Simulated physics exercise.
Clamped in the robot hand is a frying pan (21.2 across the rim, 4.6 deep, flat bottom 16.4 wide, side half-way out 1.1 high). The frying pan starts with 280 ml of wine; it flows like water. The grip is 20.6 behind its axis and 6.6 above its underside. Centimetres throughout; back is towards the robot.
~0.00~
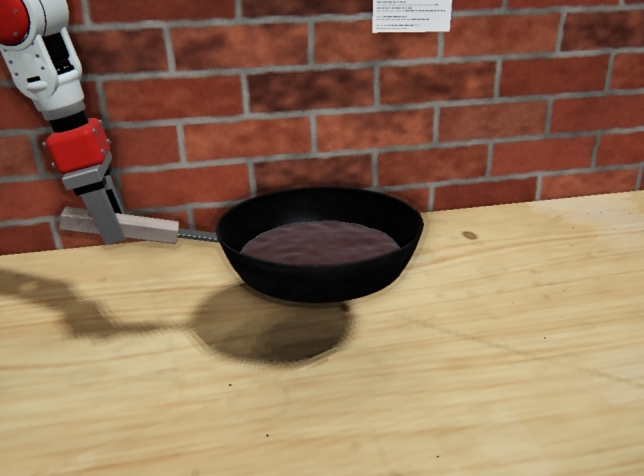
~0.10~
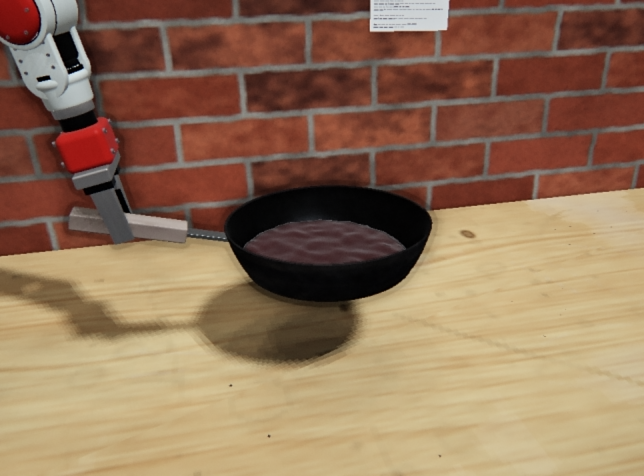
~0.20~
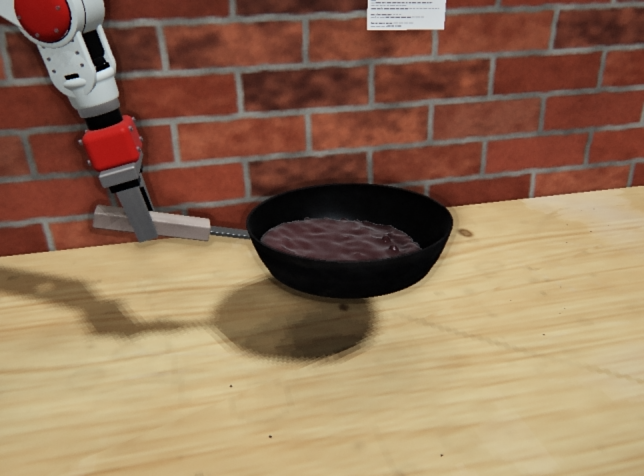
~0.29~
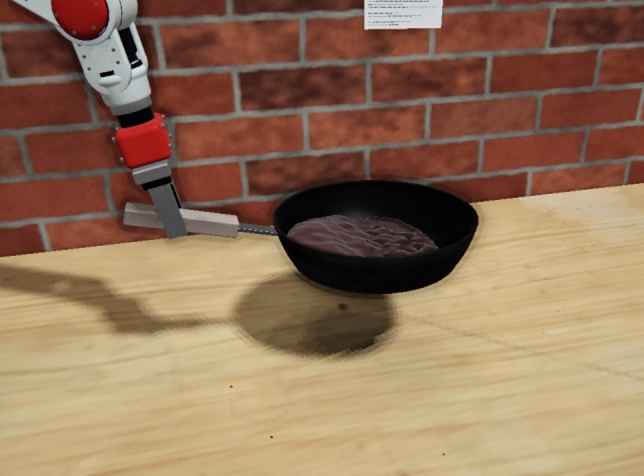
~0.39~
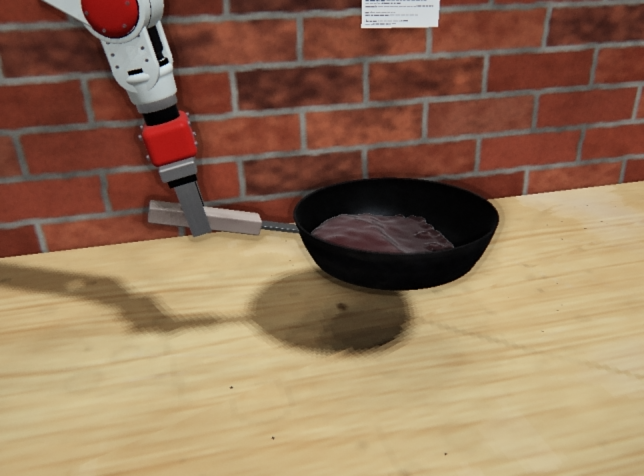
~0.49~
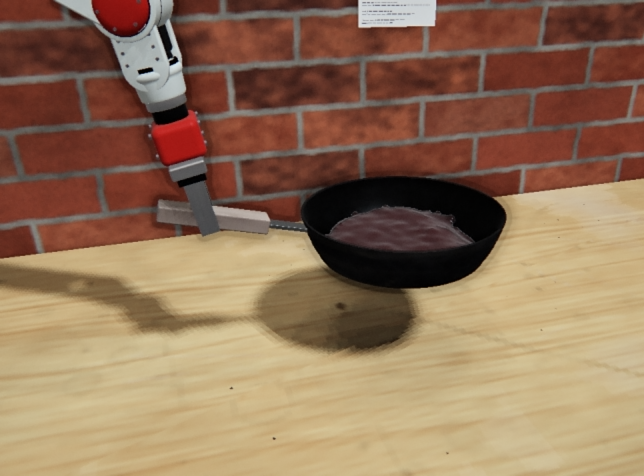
Black frying pan of dark red liquid sloshing as a robot arm carries it level to the right above a wooden table.
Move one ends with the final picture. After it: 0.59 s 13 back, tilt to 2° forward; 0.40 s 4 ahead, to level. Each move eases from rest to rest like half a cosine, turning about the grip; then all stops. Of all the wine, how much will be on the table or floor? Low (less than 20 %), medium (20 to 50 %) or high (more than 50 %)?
A low share, less than 20 %, ends on the table or floor.
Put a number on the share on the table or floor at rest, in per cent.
Near 3 %.
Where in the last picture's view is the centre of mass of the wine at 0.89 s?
Around (335, 254).
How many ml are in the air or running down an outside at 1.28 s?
Some 0 ml.
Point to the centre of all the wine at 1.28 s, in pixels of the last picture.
Around (270, 259).
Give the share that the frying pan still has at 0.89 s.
Near 95 %.
By 0.89 s, tilted 2° forward, liquid up to 17 above the table; 265 ml in the frying pan, 10 ml on the table or floor.
By 1.28 s, level, liquid up to 17 above the table; 265 ml in the frying pan, 10 ml on the table or floor.
By 1.68 s, level, liquid up to 16 above the table; 265 ml in the frying pan, 10 ml on the table or floor.
By 2.48 s, level, liquid up to 15 above the table; 265 ml in the frying pan, 10 ml on the table or floor.
Final state, 265 ml in the frying pan, 10 ml on the table or floor. That is 3 % on the table or floor.
